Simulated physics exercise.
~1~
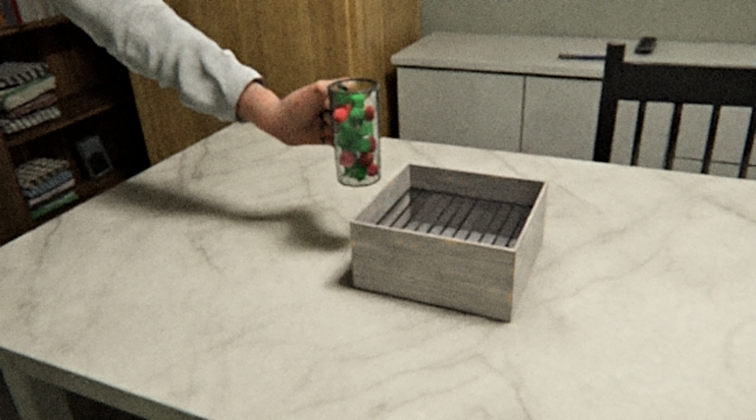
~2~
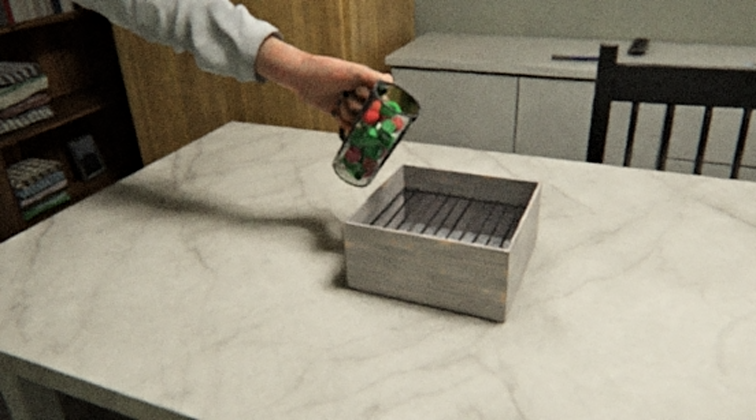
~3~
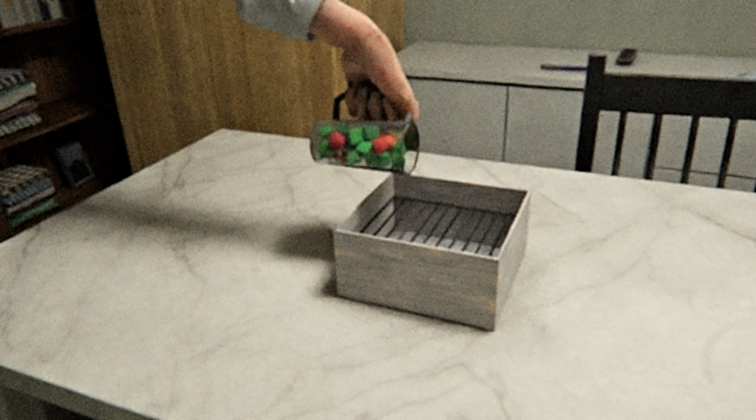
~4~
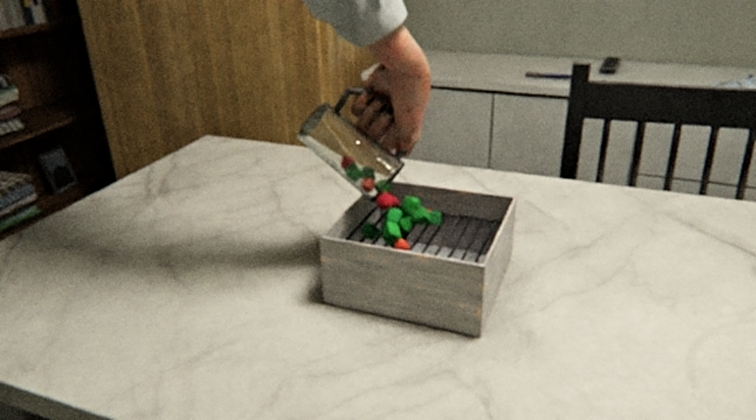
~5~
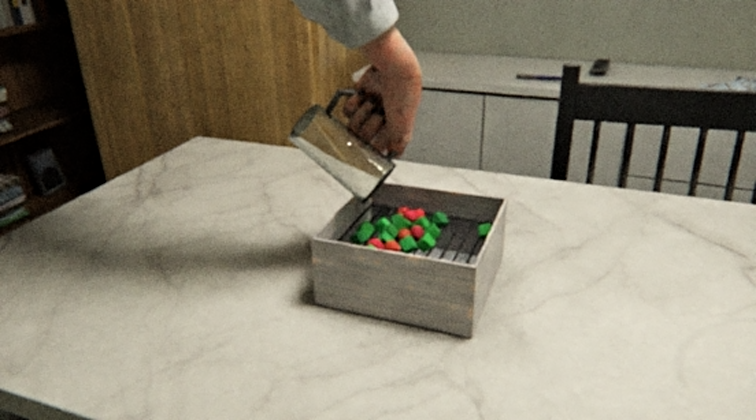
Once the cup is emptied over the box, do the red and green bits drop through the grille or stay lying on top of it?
They stay on top, with both the red and the green bits resting on the grille.
